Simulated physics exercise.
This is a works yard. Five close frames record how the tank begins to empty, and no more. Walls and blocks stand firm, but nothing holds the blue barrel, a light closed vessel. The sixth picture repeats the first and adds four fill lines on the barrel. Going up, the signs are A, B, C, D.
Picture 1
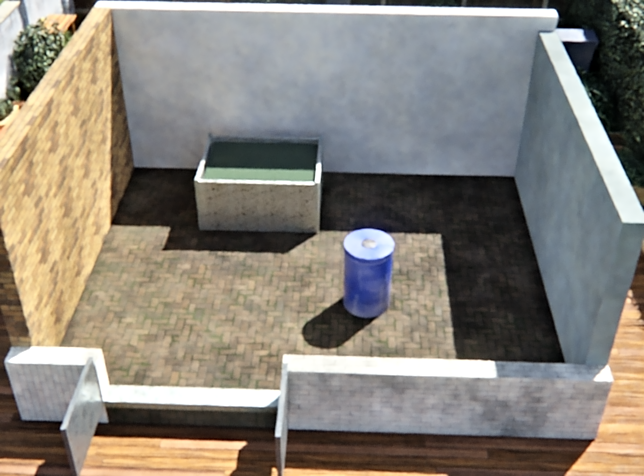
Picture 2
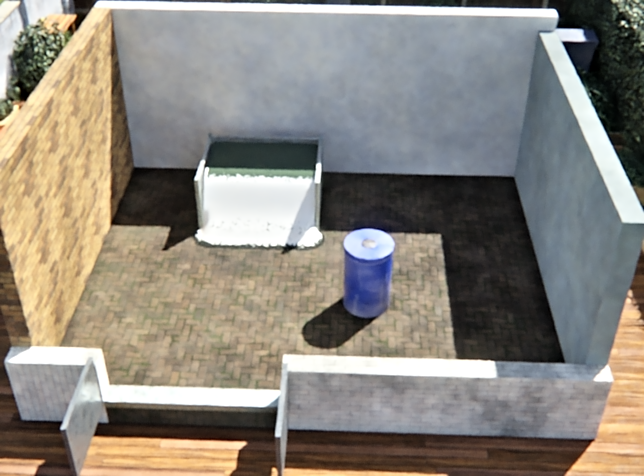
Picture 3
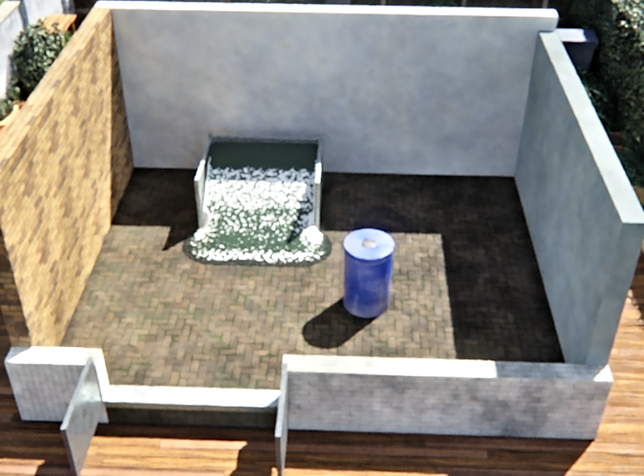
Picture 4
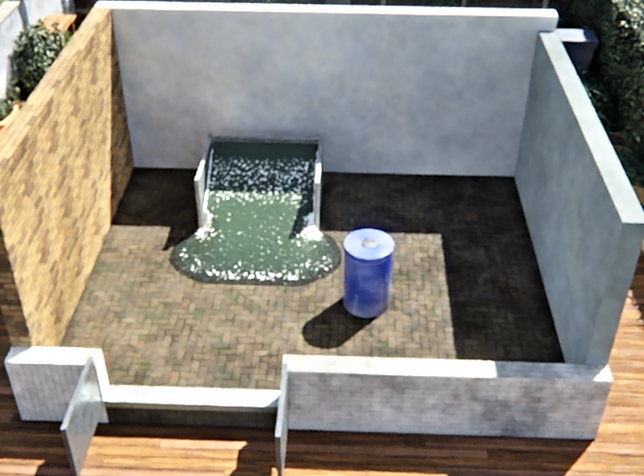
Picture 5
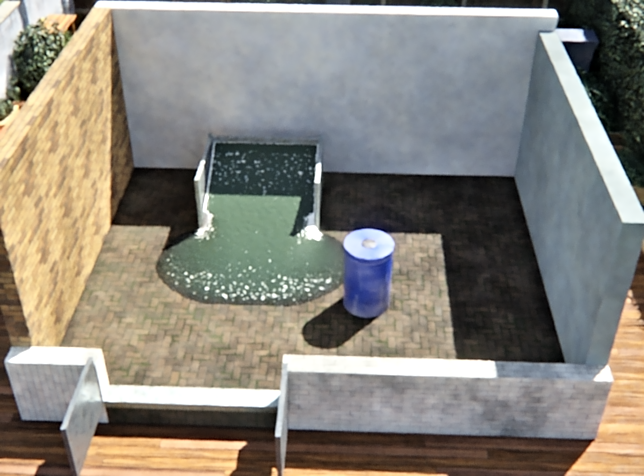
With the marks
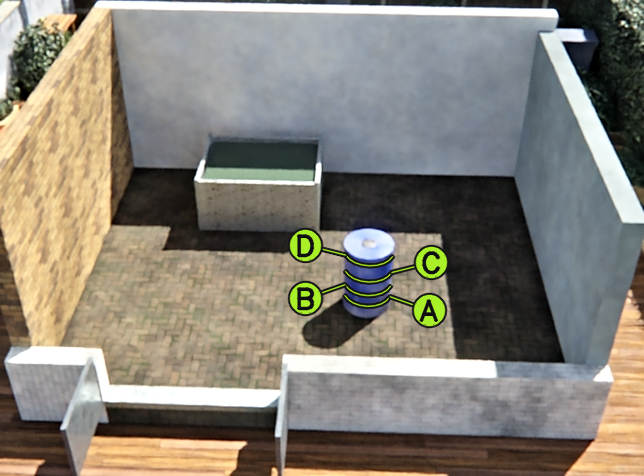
The clip opens on a walled, paved yard with a full tank at the back and a blue barrel standing to its right. The tank's front gives way and white, foaming water pours onto the paving. The dark green pool spreads forward and sideways, its edge nearing the unmoving barrel.
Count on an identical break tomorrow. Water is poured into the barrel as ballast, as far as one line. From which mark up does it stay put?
I would pick mark A.
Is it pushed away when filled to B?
No, that is safe.
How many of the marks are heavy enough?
All four.
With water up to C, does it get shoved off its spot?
No.
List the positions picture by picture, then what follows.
The first frame shows lid of the blue barrel at (369, 244); tank full, its middle at (262, 163); open gate at (193, 355).
In the second frame, 2 % of the ground under water, its edge towards the barrel at (311, 241).
In the third frame, 5 % of the ground under water, its edge towards the barrel at (320, 254).
In the fourth frame, 9 % of the ground under water, its edge towards the barrel at (319, 272).
The fifth frame shows lid of the blue barrel at (369, 244); 13 % of the ground under water, its edge towards the barrel at (343, 277).
In lime, A at (367, 306); B at (367, 295); C at (368, 282); D at (369, 265); from the bottom up A, B, C, D.
Choosing A, it does not move.
Choosing B, it does not move.
Choosing C, it does not move.
Choosing D, it does not move.
